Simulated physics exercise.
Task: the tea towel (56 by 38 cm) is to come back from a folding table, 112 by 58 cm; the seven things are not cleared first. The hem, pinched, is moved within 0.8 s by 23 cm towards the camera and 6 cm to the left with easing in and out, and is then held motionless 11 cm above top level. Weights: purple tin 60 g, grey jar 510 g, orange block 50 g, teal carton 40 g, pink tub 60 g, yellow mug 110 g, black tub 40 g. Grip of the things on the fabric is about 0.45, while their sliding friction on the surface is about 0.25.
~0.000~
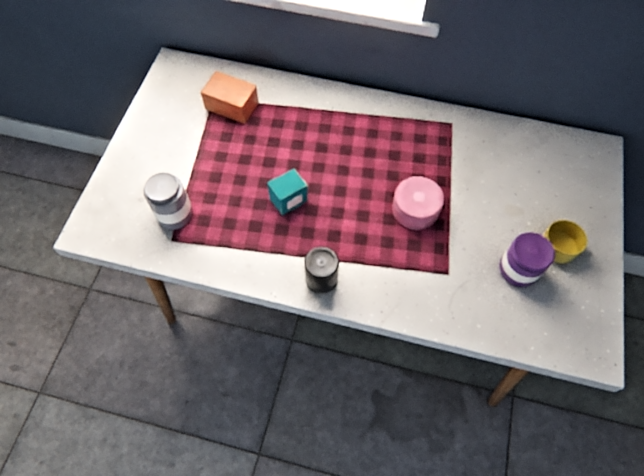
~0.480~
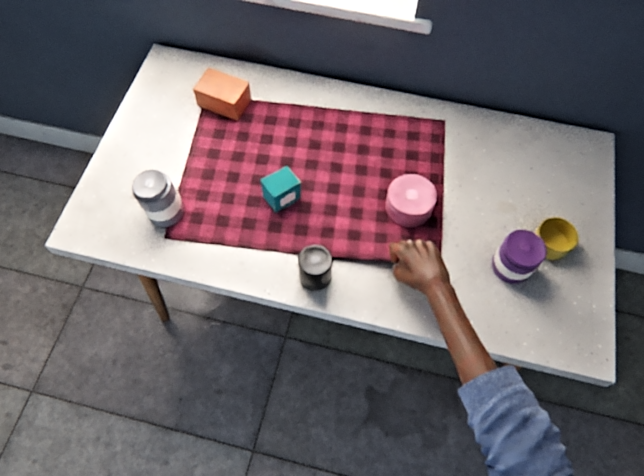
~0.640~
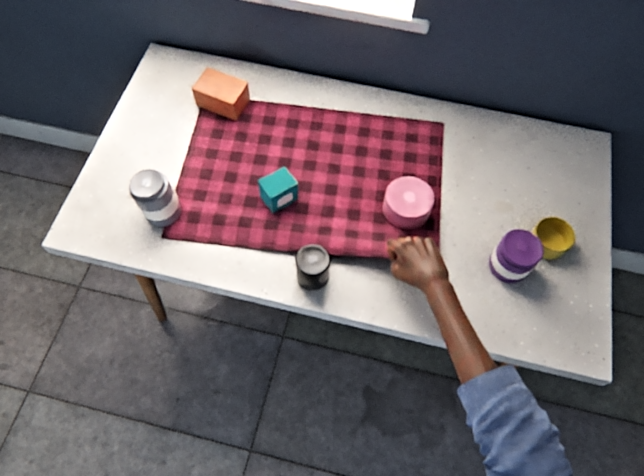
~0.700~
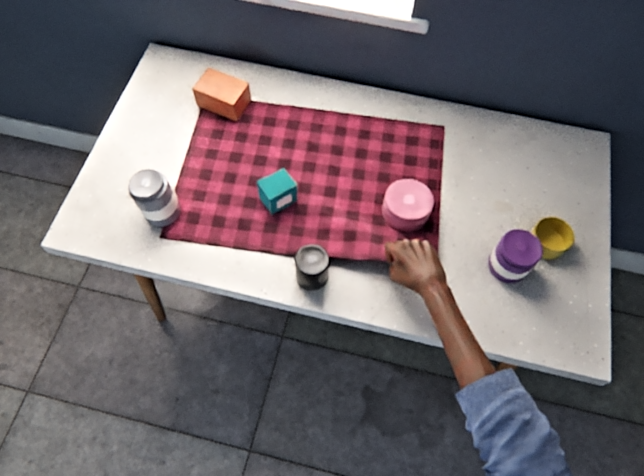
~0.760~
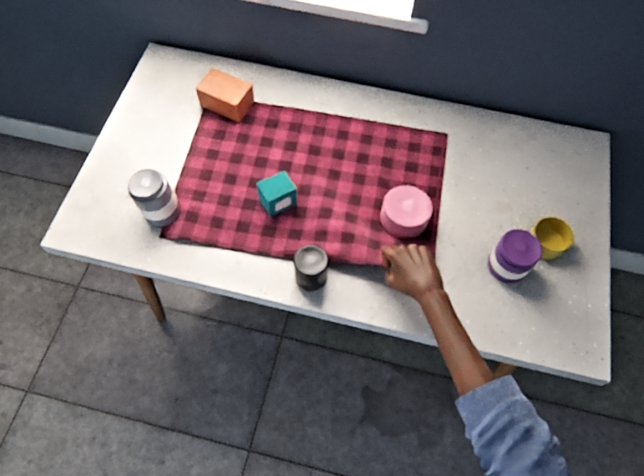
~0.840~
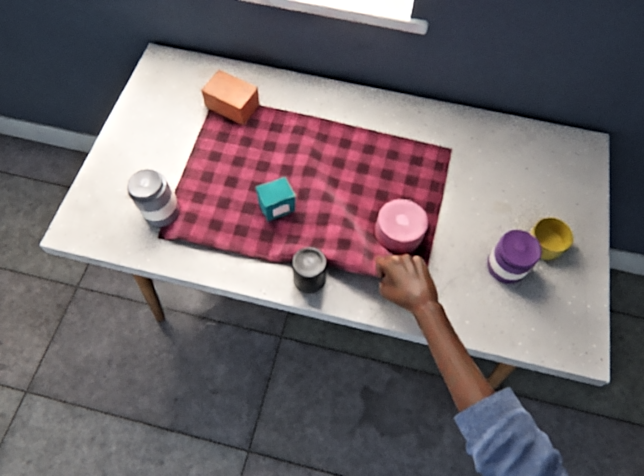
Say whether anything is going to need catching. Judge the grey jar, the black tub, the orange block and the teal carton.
At the end, grey jar: Aboard. Black tub: Overboard. Orange block: Aboard. Teal carton: Aboard.
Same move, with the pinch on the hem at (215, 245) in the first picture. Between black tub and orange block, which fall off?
Afterwards black tub comes off and orange block is still on top.
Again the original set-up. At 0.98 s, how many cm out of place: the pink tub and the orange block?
I'd put the pink tub at some 15 centimetres and the orange block at some 8 centimetres.
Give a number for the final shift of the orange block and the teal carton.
Orange block: 20 cm; teal carton: 15 cm.
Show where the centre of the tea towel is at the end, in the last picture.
(309, 249), roughly.
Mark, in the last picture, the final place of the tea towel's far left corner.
It ends up approximately at (282, 128).
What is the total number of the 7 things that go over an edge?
I make it 1.
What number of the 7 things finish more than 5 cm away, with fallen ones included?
Counted result: 4.
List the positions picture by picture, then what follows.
The first frame shows grey jar (161, 186); black tub (322, 262); orange block (228, 88); teal carton (287, 184); tea towel corners (171, 241) (452, 123) (448, 274).
The second frame shows grey jar (151, 183); tea towel corners (164, 238) (445, 121); grip (395, 262).
The third frame shows pink tub (410, 197); tea towel corners (161, 238) (444, 123); grip (393, 259).
The fourth frame shows pink tub (410, 199); tea towel corners (160, 238) (445, 126); grip (391, 262).
The fifth frame shows teal carton (276, 185); pink tub (408, 206); orange block (224, 86); tea towel corners (160, 238) (448, 134); grip (388, 267).
The sixth frame shows grey jar (146, 183); black tub (309, 262); orange block (229, 88); teal carton (275, 191); tea towel corners (158, 238) (452, 149); grip (382, 277).
At 1.0 s, 100 % of the tea towel is still over the top; orange block 7 cm off its start, black tub 6 cm off its start, teal carton 5 cm off its start.
At 1.1 s, 95 % of the tea towel is still over the top; black tub on its side, 13 cm off its start, orange block 13 cm off its start, teal carton 10 cm off its start.
At 1.3 s, 85 % of the tea towel is still over the top; black tub over the edge, orange block 18 cm off its start at (286, 121), teal carton 13 cm off its start at (270, 236).
At 1.4 s, 80 % of the tea towel is still over the top; black tub over the edge, orange block 21 cm off its start, teal carton 15 cm off its start.
At 3.0 s, 80 % of the tea towel is still over the top; black tub over the edge, orange block 21 cm off its start at (292, 128), teal carton 15 cm off its start at (268, 245), grey jar 0 cm off its start at (148, 182).
